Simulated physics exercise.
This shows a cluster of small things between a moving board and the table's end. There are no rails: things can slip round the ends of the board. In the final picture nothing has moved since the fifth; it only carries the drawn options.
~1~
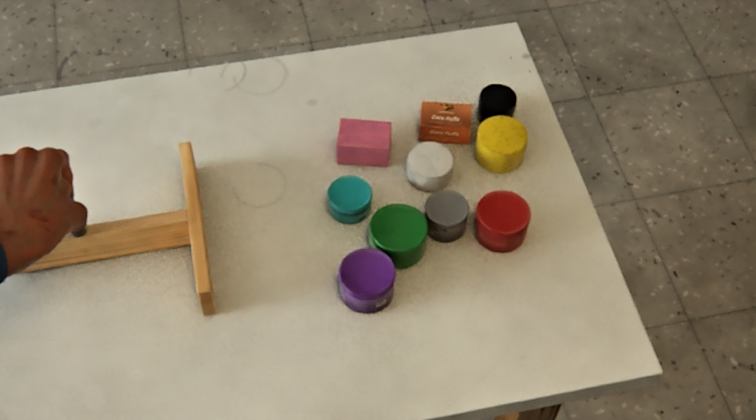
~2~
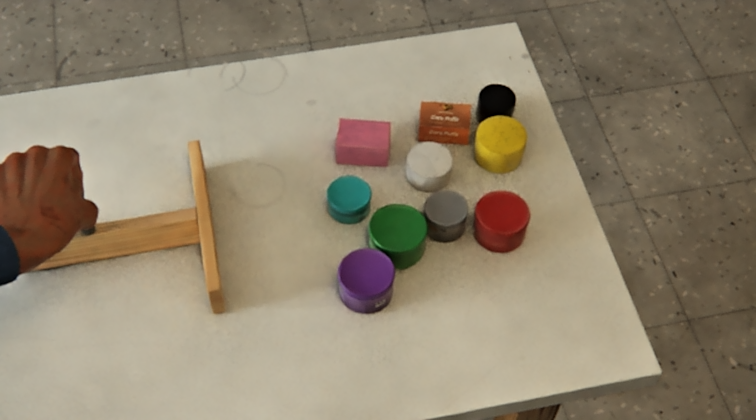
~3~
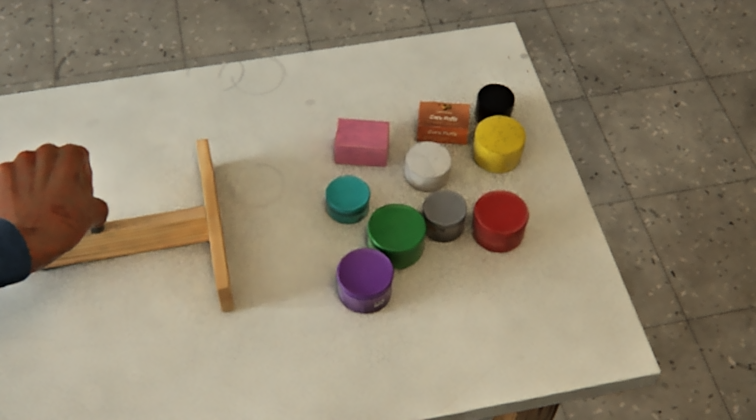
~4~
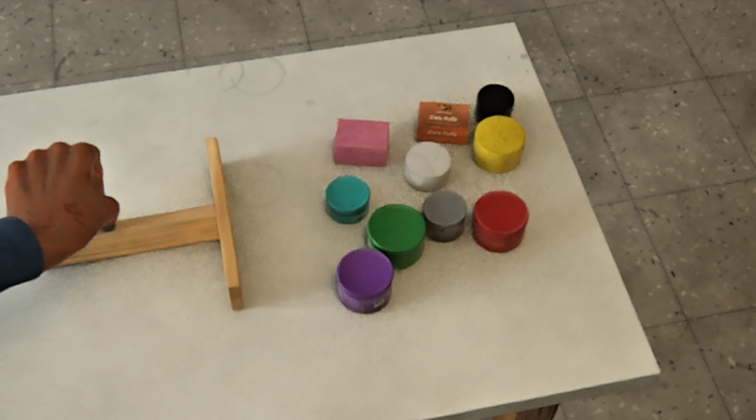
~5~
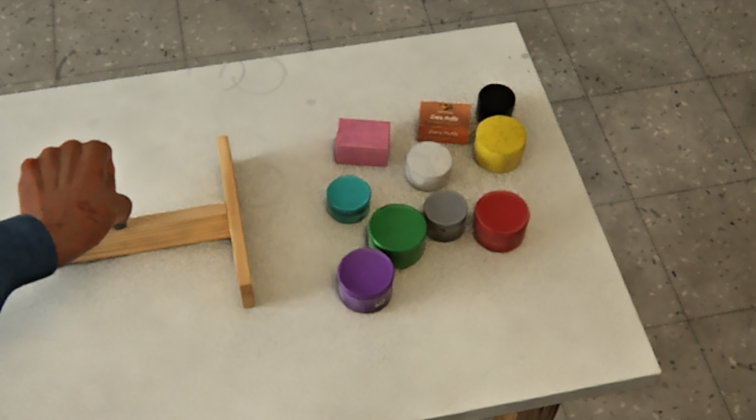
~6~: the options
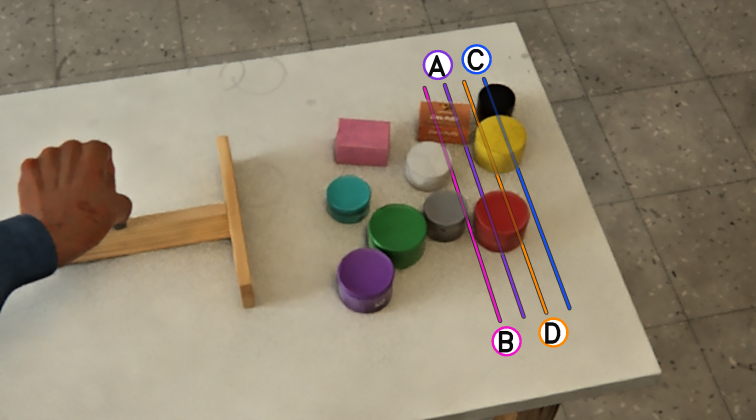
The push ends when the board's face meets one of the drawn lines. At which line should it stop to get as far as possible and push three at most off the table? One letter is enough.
At D, and not beyond.
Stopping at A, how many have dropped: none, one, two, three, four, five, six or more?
By then, one.
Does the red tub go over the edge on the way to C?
Yes.
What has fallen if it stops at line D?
The black pot.
On the copy, A at (481, 191); B at (459, 195); C at (523, 184); D at (502, 188).
On D. First, board (331, 190); purple jar (384, 281); turquoise tub (358, 198).
Then, board (428, 174); black pot (527, 101); yellow pot (511, 140).
Finally, board (501, 163); black pot over the edge; red tub (606, 224); one fallen.
By contrast, A is within the limit but short; B is within the limit but short; C drops four.
